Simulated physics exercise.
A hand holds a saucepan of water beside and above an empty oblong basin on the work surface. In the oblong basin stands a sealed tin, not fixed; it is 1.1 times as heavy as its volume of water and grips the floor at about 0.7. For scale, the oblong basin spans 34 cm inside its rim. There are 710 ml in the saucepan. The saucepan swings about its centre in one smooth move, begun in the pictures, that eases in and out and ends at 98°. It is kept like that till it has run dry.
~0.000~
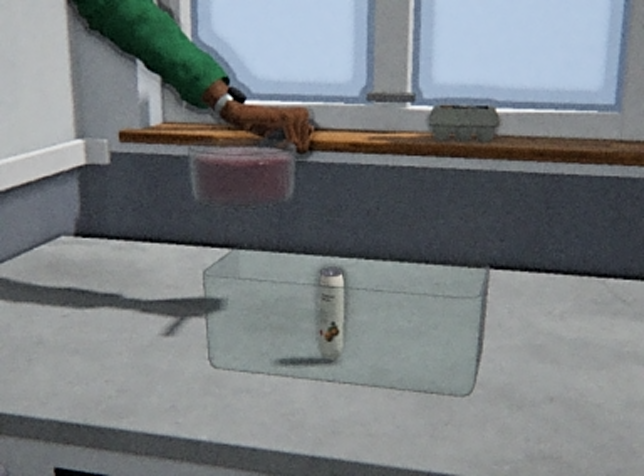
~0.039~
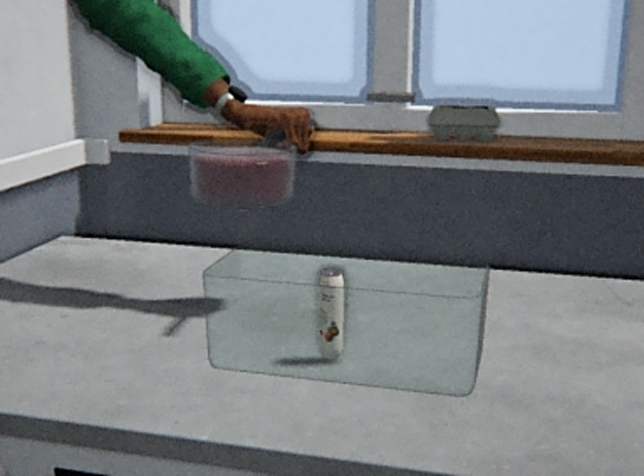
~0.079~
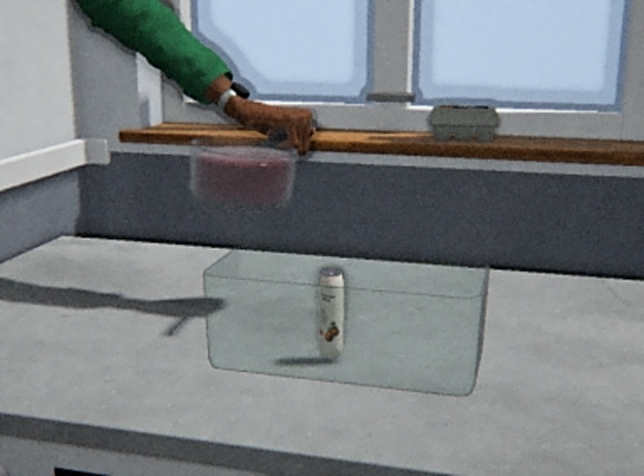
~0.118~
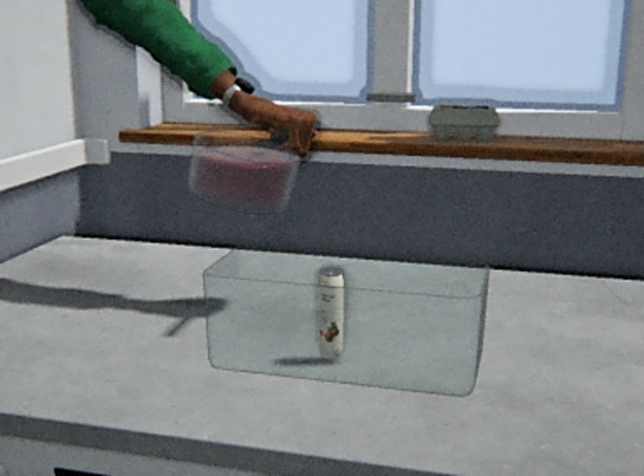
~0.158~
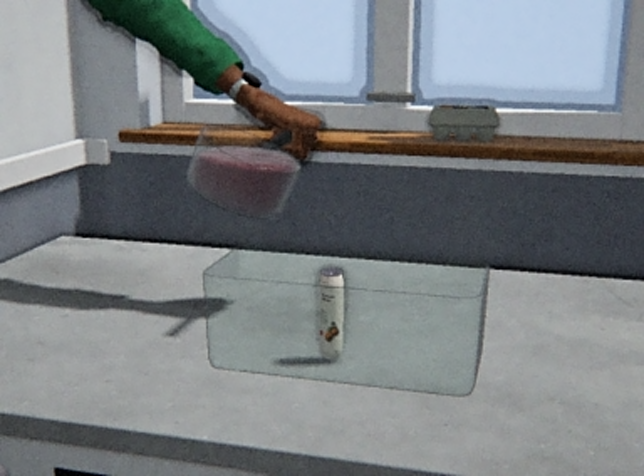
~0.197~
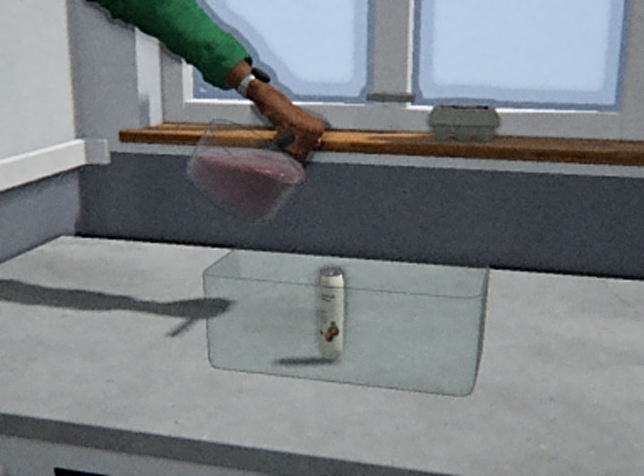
A hand in a green sleeve slowly tilting a clear pan of reddish liquid rightward above a glass basin holding a pale tin.
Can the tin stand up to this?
It goes over.
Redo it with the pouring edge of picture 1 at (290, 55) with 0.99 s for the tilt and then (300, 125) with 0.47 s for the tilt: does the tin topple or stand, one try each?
First it keeps standing; then it falls.
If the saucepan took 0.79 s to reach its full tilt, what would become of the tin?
The tin stays up.
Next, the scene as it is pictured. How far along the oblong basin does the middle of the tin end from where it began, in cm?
Some 7.5 cm.
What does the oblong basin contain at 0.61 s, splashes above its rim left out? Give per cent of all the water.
Some 88 per cent.
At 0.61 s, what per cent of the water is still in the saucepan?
Some 7 per cent.
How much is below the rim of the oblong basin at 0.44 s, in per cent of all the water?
Some 36 per cent.
Then, 0.44 s in, the tilt is 95° and 26 per cent is still to pour; the tin stands where it began.
Then, 0.61 s in, the tilt is 98° and 7 per cent is still to pour; the tin leans 5°.
Then, 0.79 s in, the tilt is 98° and 2 per cent is still to pour; the tin leans 29°.
Then, 0.99 s in, the tilt is 98° and 0 per cent is still to pour; the tin lies on its side.
Finally, the tin lies on its side.
